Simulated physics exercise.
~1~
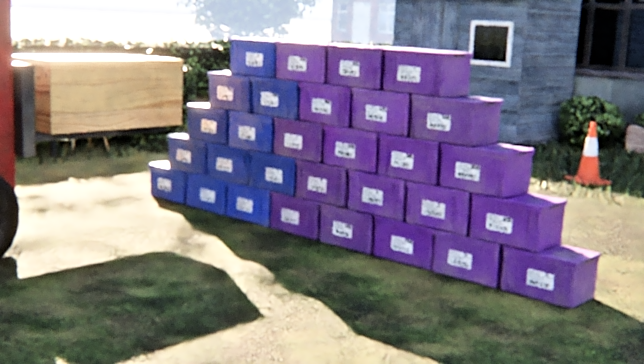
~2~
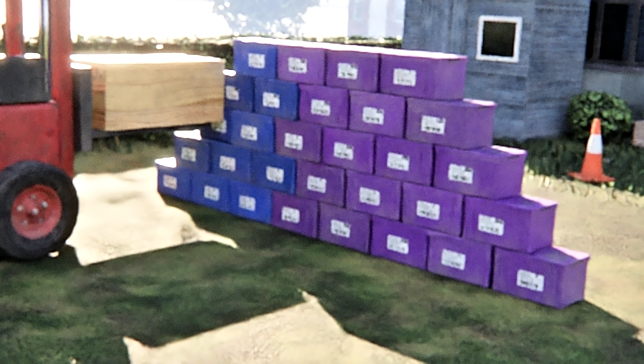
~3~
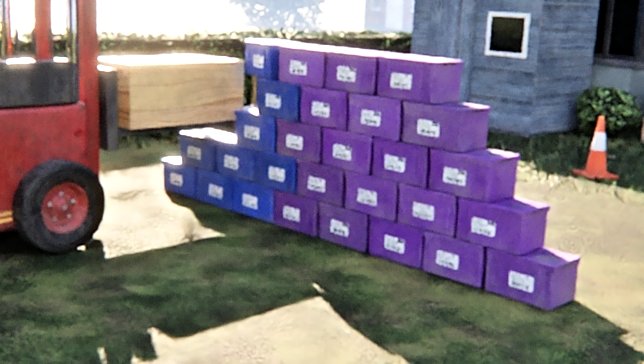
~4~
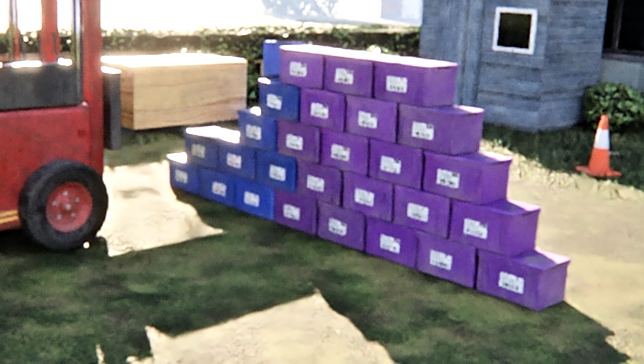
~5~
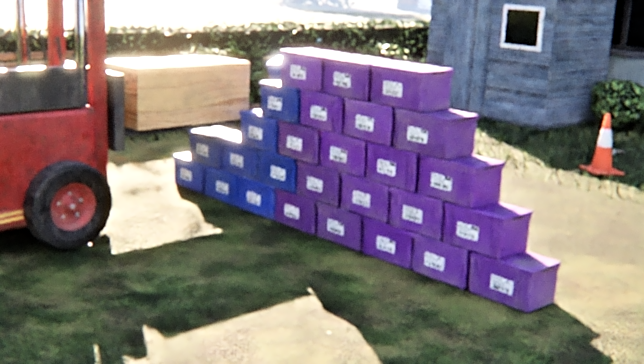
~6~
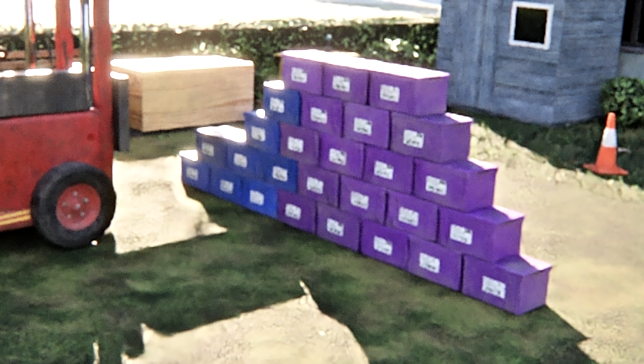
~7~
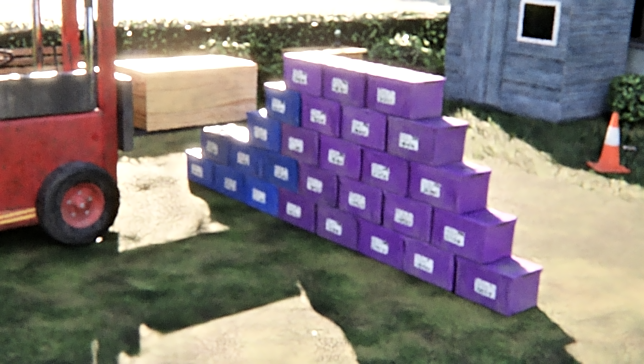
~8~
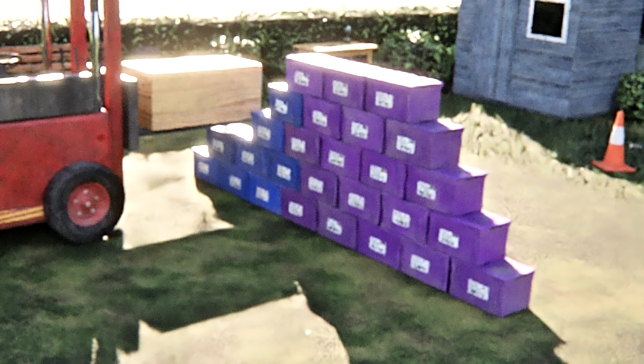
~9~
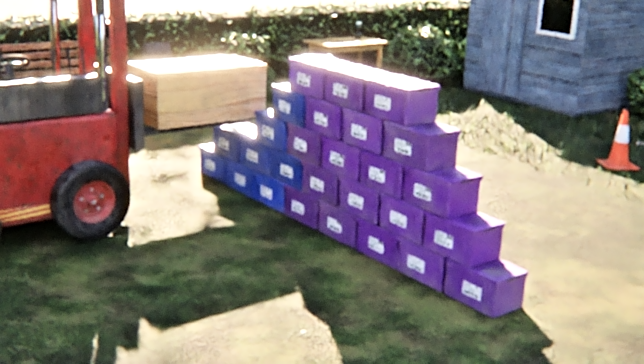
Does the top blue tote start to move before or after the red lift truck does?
It starts to move after the lift truck. The truck is already rolling in from the left while the top blue tote is still in its place, and the tote only shifts later.
